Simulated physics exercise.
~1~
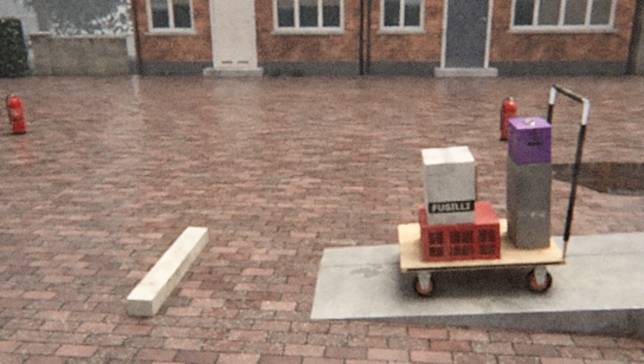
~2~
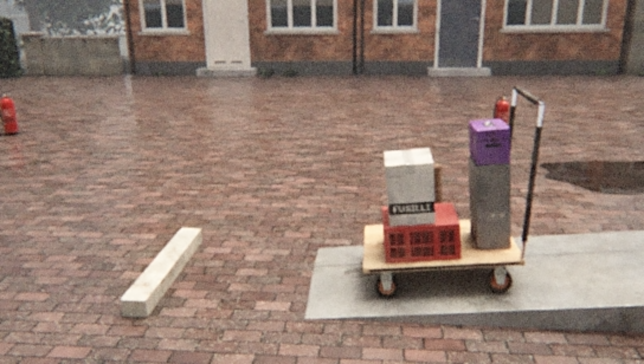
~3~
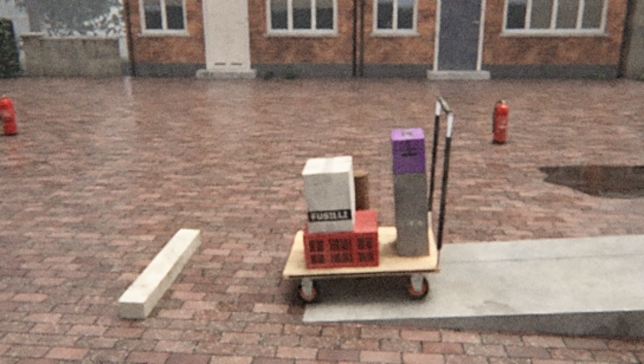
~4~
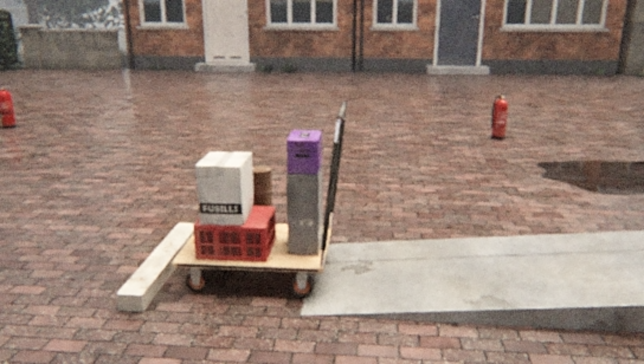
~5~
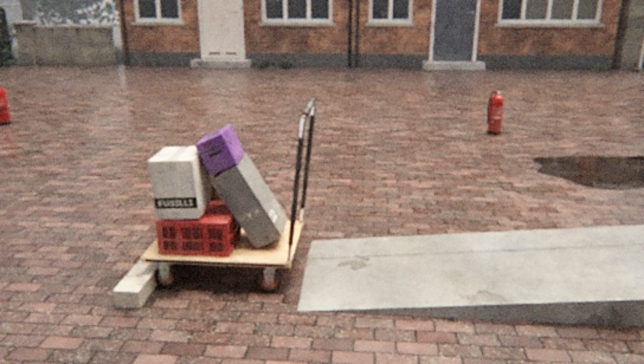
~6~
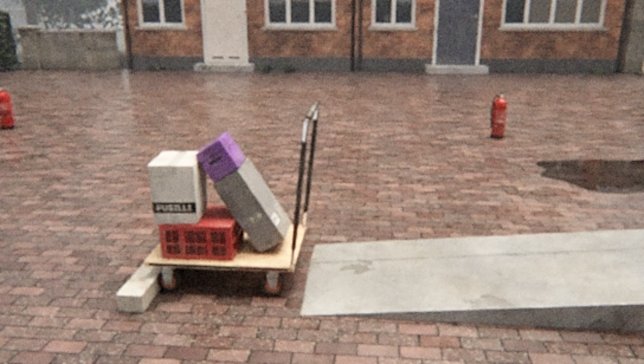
A loaded flat trolley rolled left down a ramp and across the brick paving until it hit a pale kerb, where the tall grey box tipped left with the purple toolbox on top, both staying aboard beside the white box and red crate.
